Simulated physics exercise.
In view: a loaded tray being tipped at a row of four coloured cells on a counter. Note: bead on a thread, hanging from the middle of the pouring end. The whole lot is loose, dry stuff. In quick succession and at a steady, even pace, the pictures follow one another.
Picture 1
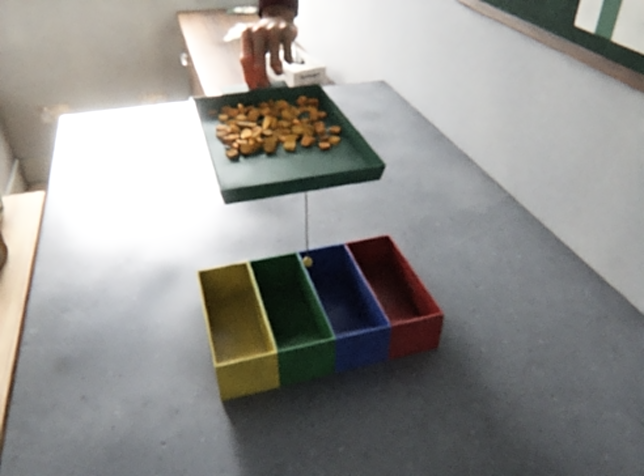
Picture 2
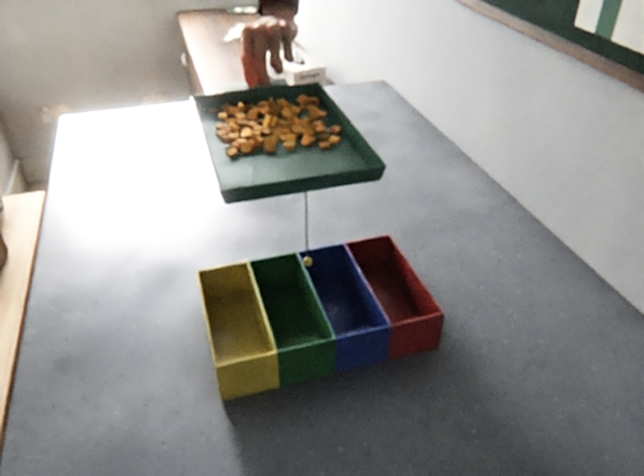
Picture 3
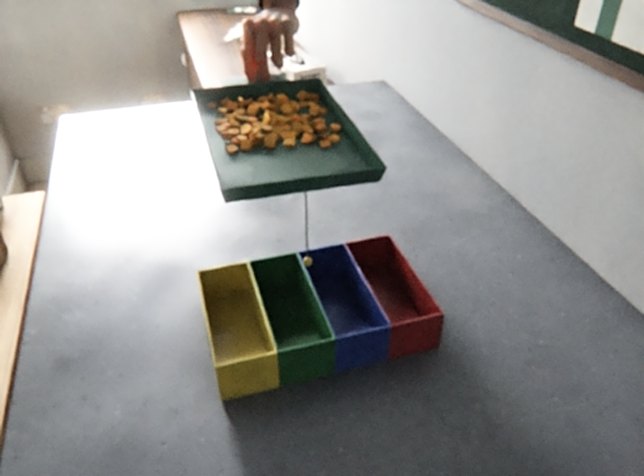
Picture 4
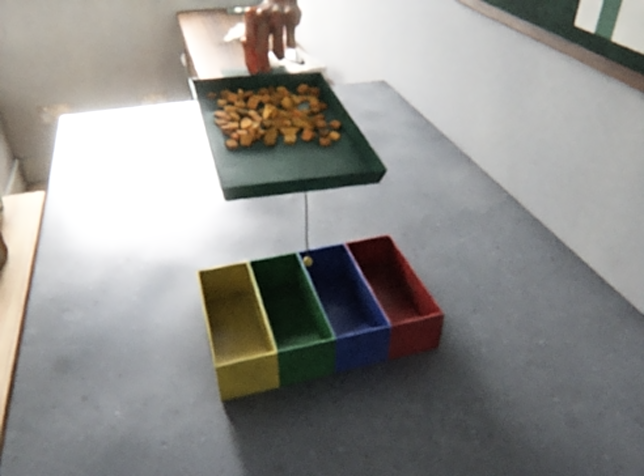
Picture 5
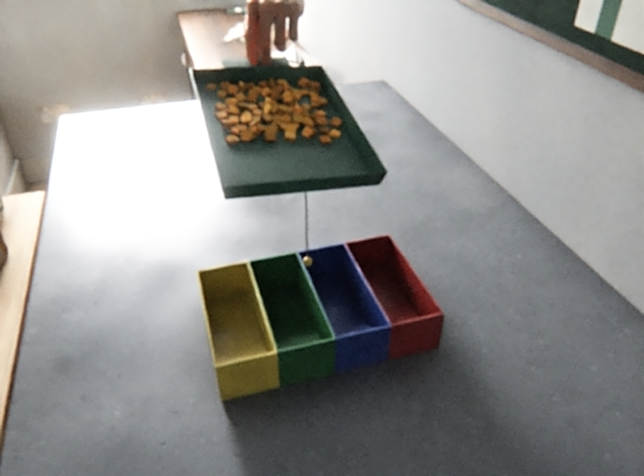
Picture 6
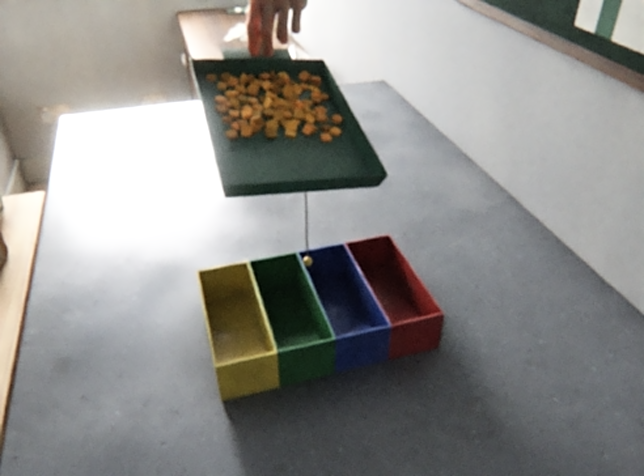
We see a dark green tray of small brown pieces above a box with yellow, green, blue and red cells, a bead hanging between them, as a hand at the back gradually raises the tray's far side.
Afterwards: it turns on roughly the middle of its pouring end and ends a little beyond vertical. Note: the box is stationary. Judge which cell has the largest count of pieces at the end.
Largest count: Red.
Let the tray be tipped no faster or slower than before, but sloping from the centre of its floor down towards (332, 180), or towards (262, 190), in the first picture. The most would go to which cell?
First: The red cell, second: Yellow.
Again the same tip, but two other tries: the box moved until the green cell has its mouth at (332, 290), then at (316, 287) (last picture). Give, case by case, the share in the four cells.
First case: Some 100 %; second case: Some 100 %.
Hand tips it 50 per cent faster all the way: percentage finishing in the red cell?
Roughly 80%.
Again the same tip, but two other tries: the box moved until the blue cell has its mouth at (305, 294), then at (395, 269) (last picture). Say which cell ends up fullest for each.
The first placing favours the red one, while the second favours that blue cell.
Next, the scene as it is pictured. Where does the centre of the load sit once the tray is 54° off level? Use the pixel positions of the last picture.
Load centre: Approx. (348, 160).
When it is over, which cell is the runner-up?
The cell in second spot is the cell in blue.
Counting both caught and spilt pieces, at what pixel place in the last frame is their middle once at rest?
Somewhere close to (378, 297) in the last picture.
Soon after the last picture, tray tipped steeply; nearly all on the tray; a stray few in the red cell; a stray few in the blue cell; a stray few falling or outside the box.
A little later, tray tipped right over; most on the tray; a small part in the red cell; a small part in the blue cell; a stray few falling or outside the box.
Later still, tray tipped past a quarter turn; most in the red cell; about a quarter in the blue cell.
At rest, tray tipped past a quarter turn; most in the red cell; about a quarter in the blue cell; none in the yellow cell; none in the green cell.
